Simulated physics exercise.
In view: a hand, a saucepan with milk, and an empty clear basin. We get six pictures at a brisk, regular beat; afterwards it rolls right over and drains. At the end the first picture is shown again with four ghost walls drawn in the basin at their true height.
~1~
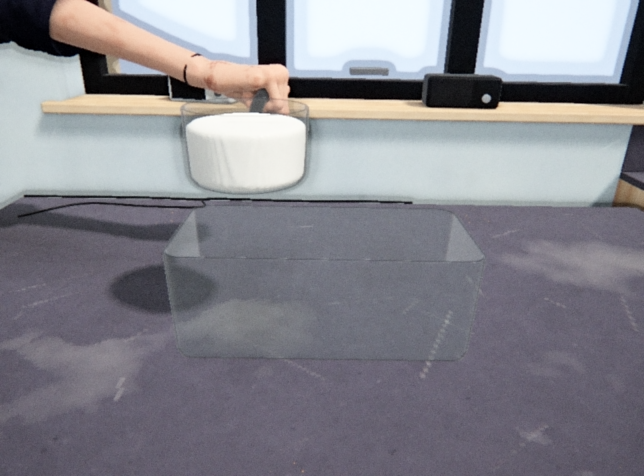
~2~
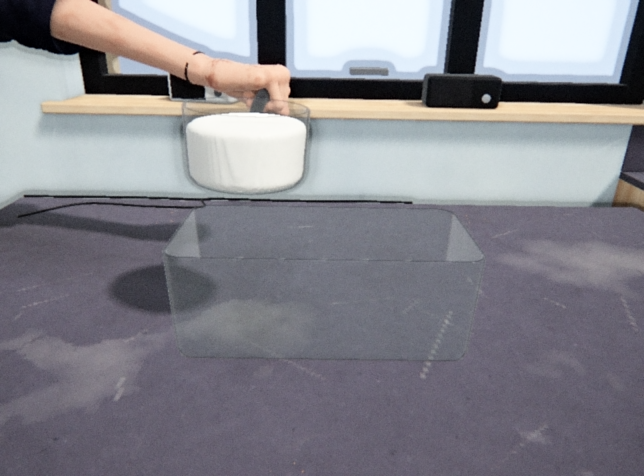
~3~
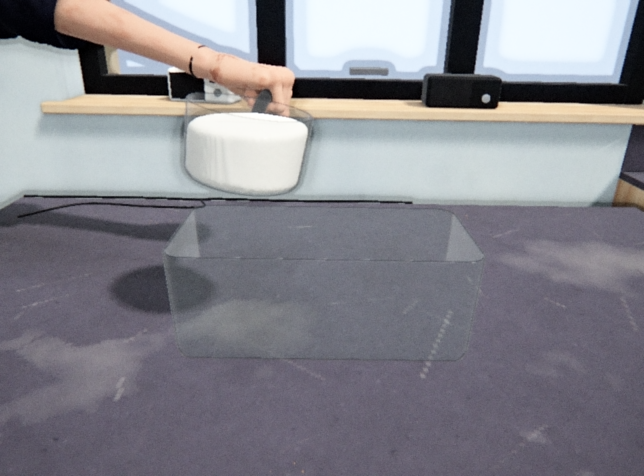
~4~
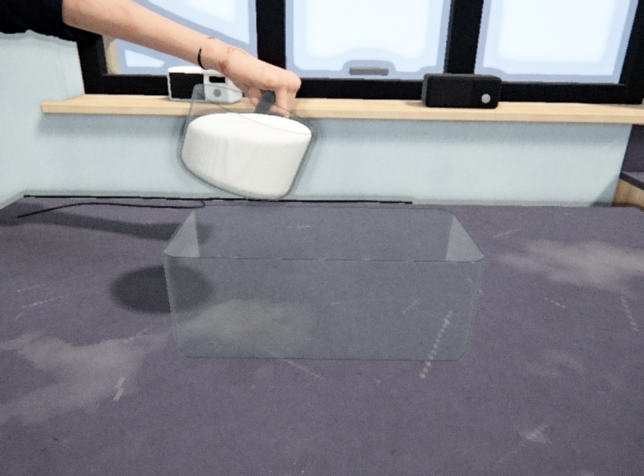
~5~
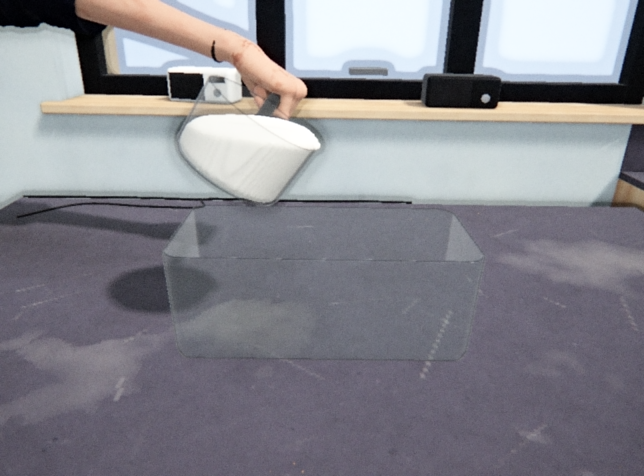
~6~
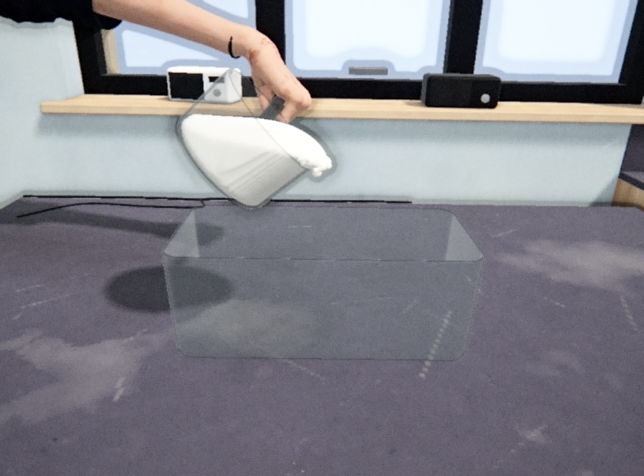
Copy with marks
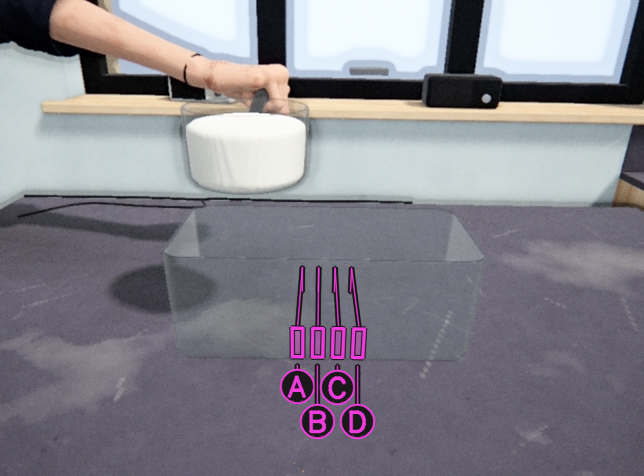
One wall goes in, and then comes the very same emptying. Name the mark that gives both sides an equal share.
C works best here.
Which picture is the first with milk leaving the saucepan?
In picture 5.
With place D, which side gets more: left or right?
More ends on the left.
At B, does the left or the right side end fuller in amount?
The right side.
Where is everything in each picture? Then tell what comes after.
Upright, lip at (306, 106); basin from (179, 351) to (466, 355); nothing has left yet, in the first picture.
Tipped about 2°, lip at (307, 109); nothing has left yet, in the second picture.
Tipped about 9°, lip at (310, 117); nothing has left yet, in the third picture.
Tipped about 20°, lip at (314, 130); nothing has left yet, in the fourth picture.
Tipped about 34°, lip at (315, 146); milk is over the lip, down to (315, 146), in the fifth picture.
Tipped about 49°, lip at (311, 164); milk is over the lip, down to (318, 173), in the sixth picture.
On the marked copy, A at (297, 364); B at (317, 365); C at (337, 365); D at (357, 365).
With A, about 8 % ends left of the wall and 91 % right of it.
With B, about 21 % ends left of the wall and 79 % right of it.
With C, about 48 % ends left of the wall and 50 % right of it.
With D, about 69 % ends left of the wall and 29 % right of it.
